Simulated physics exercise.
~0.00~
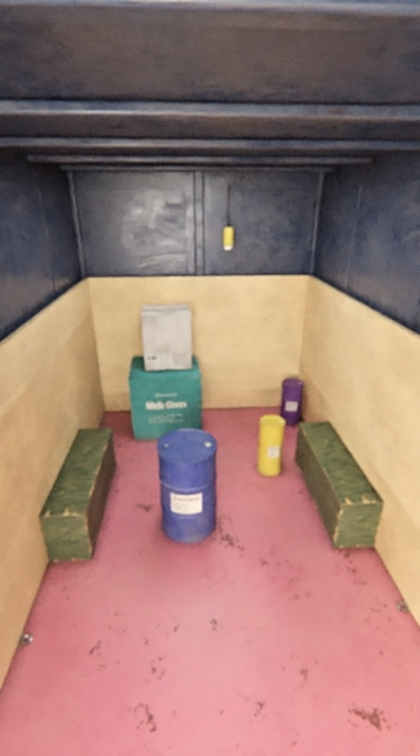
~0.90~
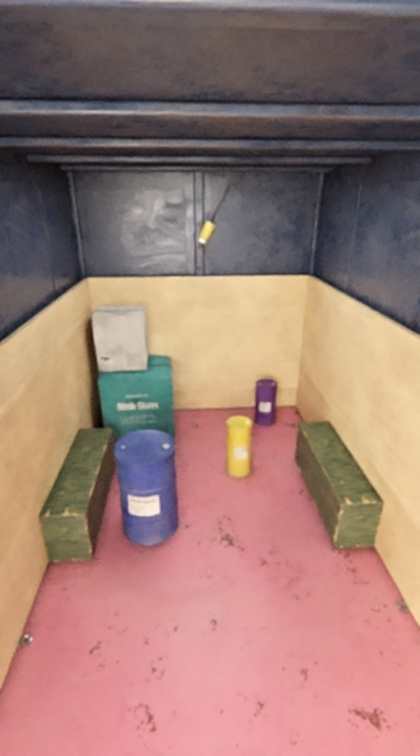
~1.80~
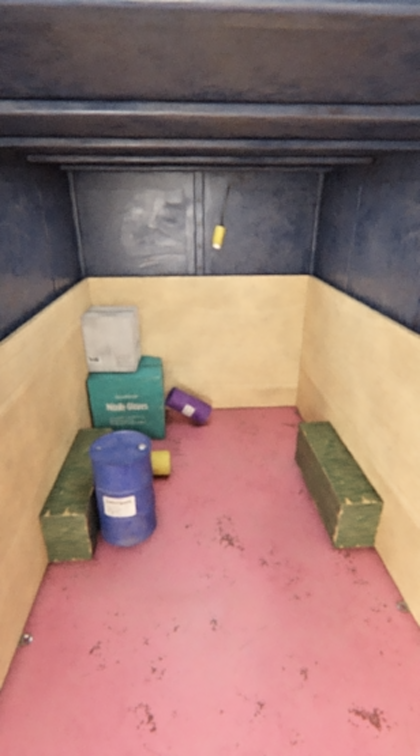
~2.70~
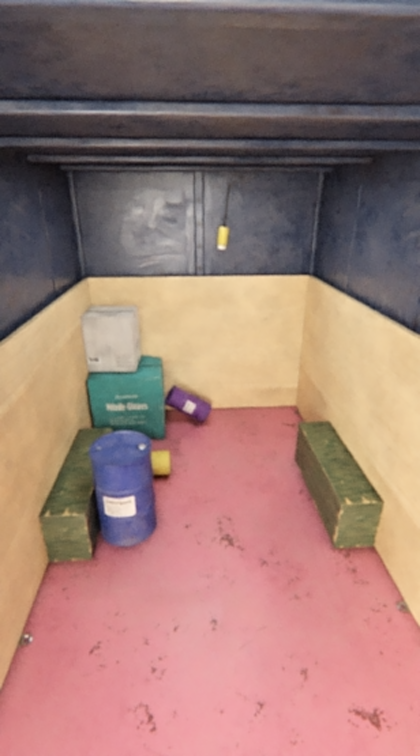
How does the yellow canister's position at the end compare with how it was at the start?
At the start the yellow canister stood upright on the right side of the floor, but by the end it was lying on its side, partly hidden behind the blue drum on the left.
Everything loose in the van slid left as the hanging lamp swung, and the yellow and purple canisters tipped over. The blue drum ended upright by the left wheel box, with the white box still on top of the turquoise one.
